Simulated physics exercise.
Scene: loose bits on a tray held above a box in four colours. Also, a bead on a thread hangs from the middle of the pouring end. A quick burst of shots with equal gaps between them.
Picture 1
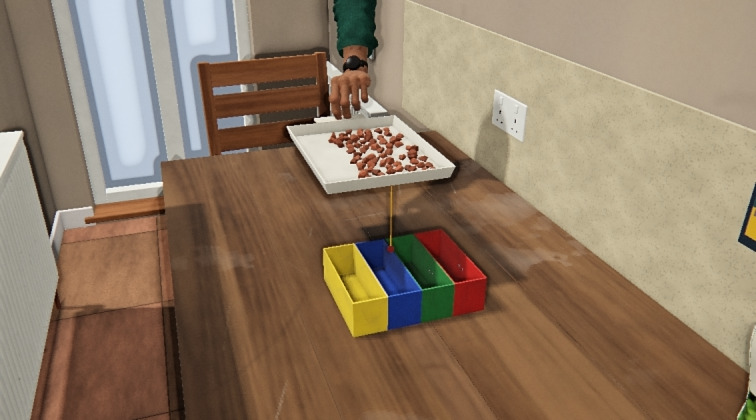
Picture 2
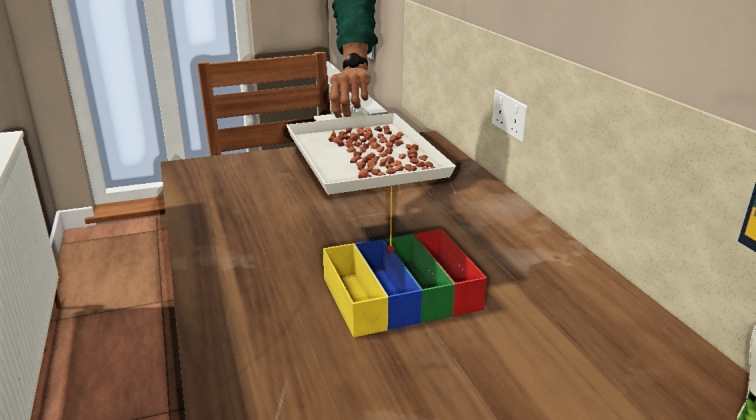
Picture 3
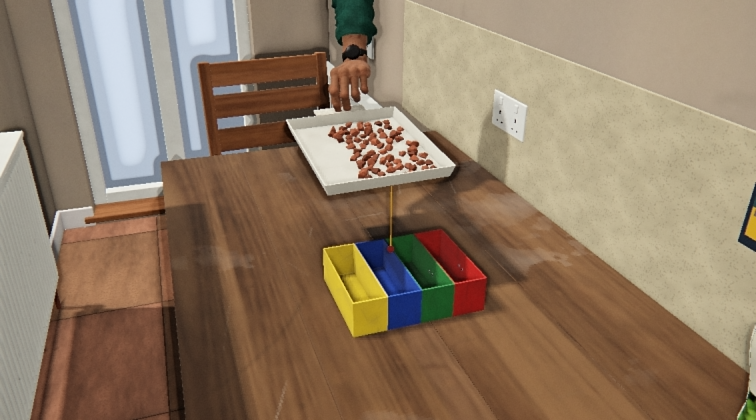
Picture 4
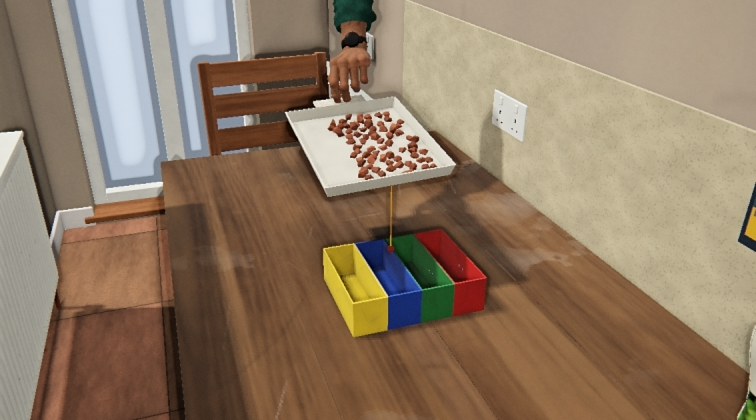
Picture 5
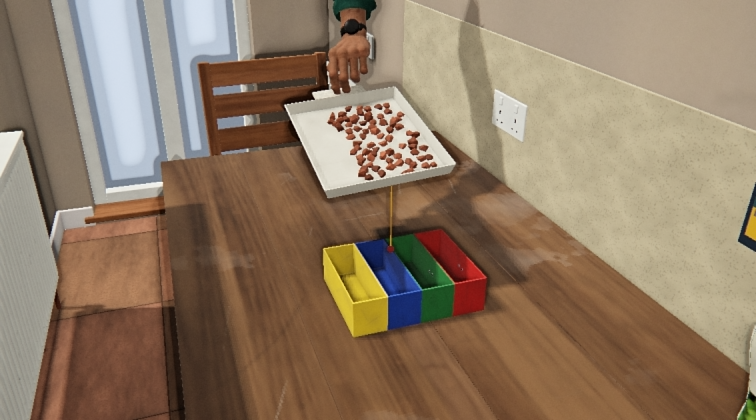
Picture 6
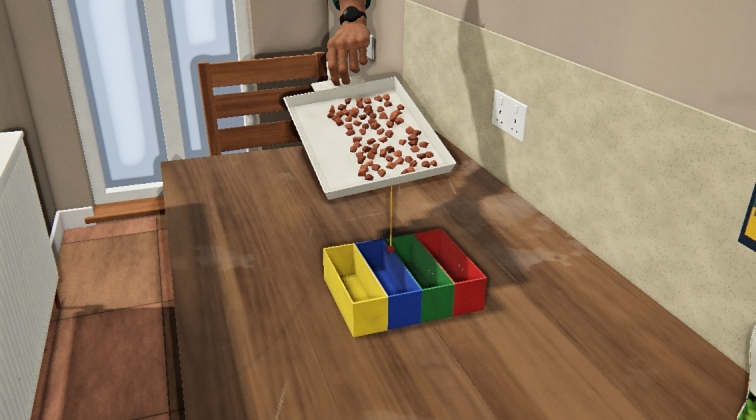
To begin with, a hand holds the far edge of a white tray of reddish-brown bits, level above a box with yellow, blue, green and red cells, a thread hanging from its near edge. The hand then gradually raises the far edge, and the tray tilts toward its near left corner, the bits still on it.
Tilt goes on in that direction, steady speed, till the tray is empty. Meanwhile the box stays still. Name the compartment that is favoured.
Yellow.
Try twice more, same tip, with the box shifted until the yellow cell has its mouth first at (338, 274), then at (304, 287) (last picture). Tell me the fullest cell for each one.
First the yellow cell, then that blue cell.
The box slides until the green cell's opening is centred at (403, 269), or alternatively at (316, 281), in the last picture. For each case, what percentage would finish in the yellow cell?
50 %, then 0 %.
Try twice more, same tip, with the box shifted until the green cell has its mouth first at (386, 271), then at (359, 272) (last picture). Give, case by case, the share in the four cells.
In order: 100 per cent and 90 per cent.
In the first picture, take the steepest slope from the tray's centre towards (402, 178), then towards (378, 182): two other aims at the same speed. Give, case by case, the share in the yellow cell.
Well, 0 percent for one and then 30 percent for the other.
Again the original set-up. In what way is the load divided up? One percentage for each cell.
Looks like the yellow cell ends near 50 %, the blue cell near 20 %, the green cell near 0 %, and the red cell near 0 %.
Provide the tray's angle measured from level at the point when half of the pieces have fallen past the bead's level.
Around 100° of tilt.
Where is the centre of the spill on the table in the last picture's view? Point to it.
(304, 319), about.
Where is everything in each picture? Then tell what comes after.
Corners of the pouring end near (328, 181) and (450, 165), level; middle of the load near (381, 151), bits of crushed brick; bead on its thread near (391, 249); yellow cell near (370, 314); blue cell near (405, 307); green cell near (438, 300); red cell near (470, 294), in the first picture.
Corners of the pouring end near (328, 182) and (450, 165), level; middle of the load near (381, 150), in the second picture.
Corners of the pouring end near (328, 183) and (450, 164), tipped barely, lowest at the left corner; middle of the load near (381, 147), in the third picture.
Corners of the pouring end near (328, 185) and (451, 163), tipped a little, lowest at the left corner; middle of the load near (381, 142), in the fourth picture.
Corners of the pouring end near (328, 187) and (451, 162), tipped a little, lowest at the left corner; middle of the load near (381, 137), in the fifth picture.
Corners of the pouring end near (328, 189) and (451, 162), tipped clearly, lowest at the left corner; middle of the load near (381, 133); yellow cell near (370, 314); blue cell near (405, 307); green cell near (438, 300); red cell near (470, 294), in the sixth picture.
Shortly afterwards, tray tipped steeply; all but a few on the tray; only a few falling or outside the box.
Next, tray tipped right over; near a third on the tray; near a quarter in the yellow cell; only a few in the blue cell; near a third falling or outside the box.
Some moments later, tray tipped past a quarter turn; near half in the yellow cell; near a quarter in the blue cell; only a few in the green cell; near a third falling or outside the box.
In the end, tray tipped past a quarter turn; near half in the yellow cell; near a quarter in the blue cell; only a few in the green cell; none at all in the red cell; near a third outside the box.
